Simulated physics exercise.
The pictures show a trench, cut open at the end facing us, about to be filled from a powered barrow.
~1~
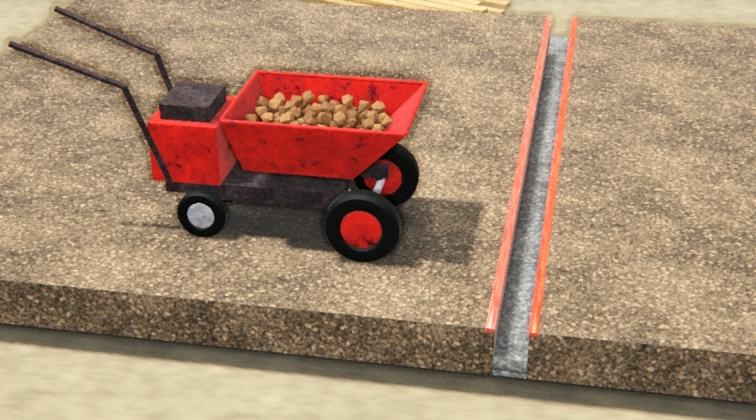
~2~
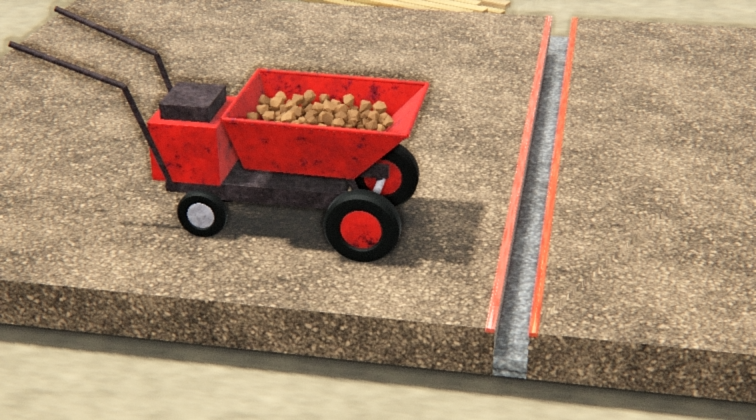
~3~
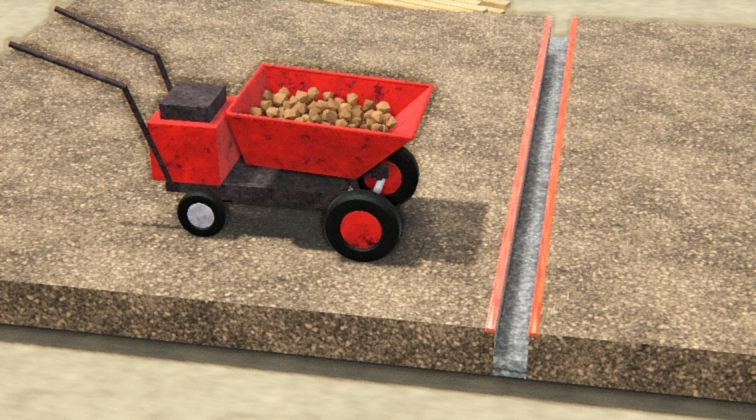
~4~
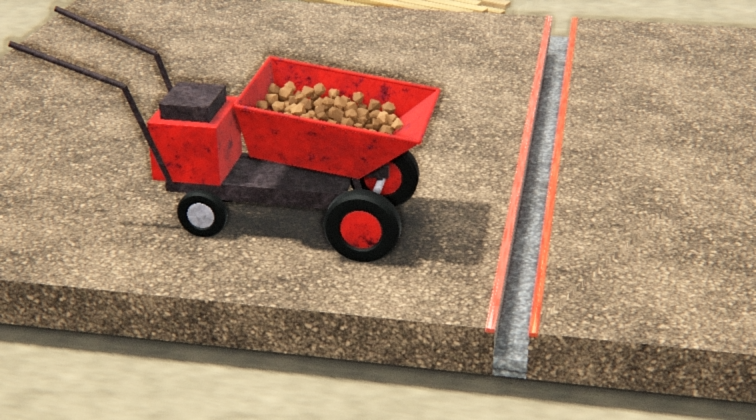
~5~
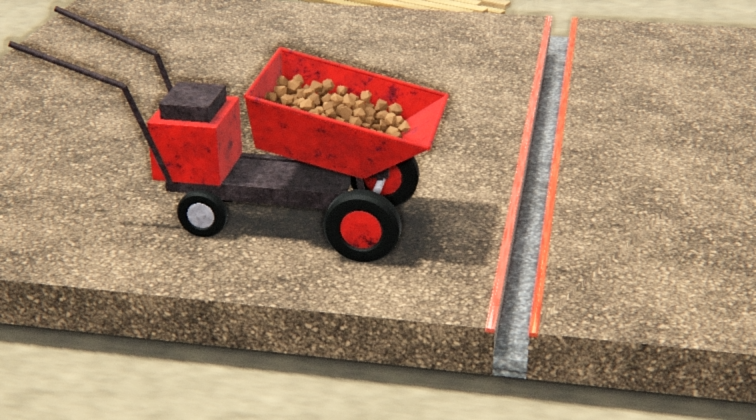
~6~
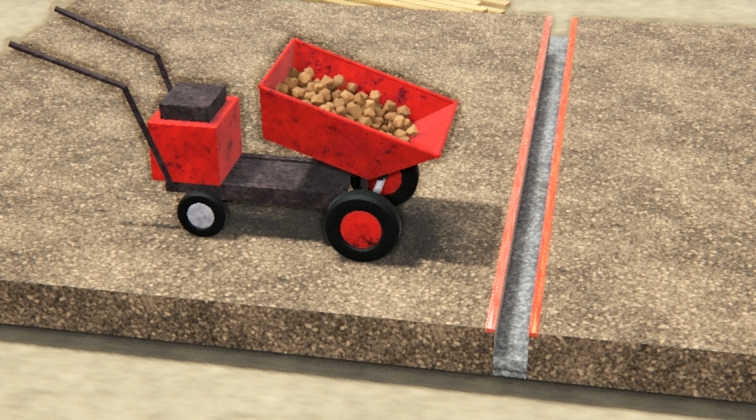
A red powered barrow stands still while its skip of brown clods tilts toward the right.
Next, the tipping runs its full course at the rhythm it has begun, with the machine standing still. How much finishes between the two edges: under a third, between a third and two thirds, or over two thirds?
The trench ends with from one third to two thirds of it.
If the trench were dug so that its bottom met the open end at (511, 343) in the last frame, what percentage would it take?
About 40 per cent.
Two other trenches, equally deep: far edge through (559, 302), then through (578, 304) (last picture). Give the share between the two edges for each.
First some 70, then 80 per cent.
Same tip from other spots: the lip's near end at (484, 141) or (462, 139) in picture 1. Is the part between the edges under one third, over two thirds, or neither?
At the first place below one third, at the second under a third.
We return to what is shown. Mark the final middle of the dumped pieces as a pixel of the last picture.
Close to (526, 244).
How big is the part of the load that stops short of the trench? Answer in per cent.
Near 15 %.
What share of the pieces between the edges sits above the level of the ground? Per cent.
Roughly 25 in a hundred.
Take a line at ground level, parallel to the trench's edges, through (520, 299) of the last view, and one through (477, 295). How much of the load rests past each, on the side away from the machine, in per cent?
Roughly 40 per cent, and 80 per cent.
Just after the last frame, skip tipped steeply; every one in the skip.
A moment on, skip tipped right over; roughly half in the skip; roughly a quarter short of the trench; roughly a quarter in or heaped over the trench; just a few beyond it; just a few falling.
Further on, skip tipped right over; roughly a quarter in the skip; about a tenth short of the trench; roughly half in or heaped over the trench; roughly a quarter beyond it.
When it is over, skip tipped right over; roughly a quarter in the skip; about a tenth short of the trench; roughly half in or heaped over the trench; roughly a quarter beyond it.
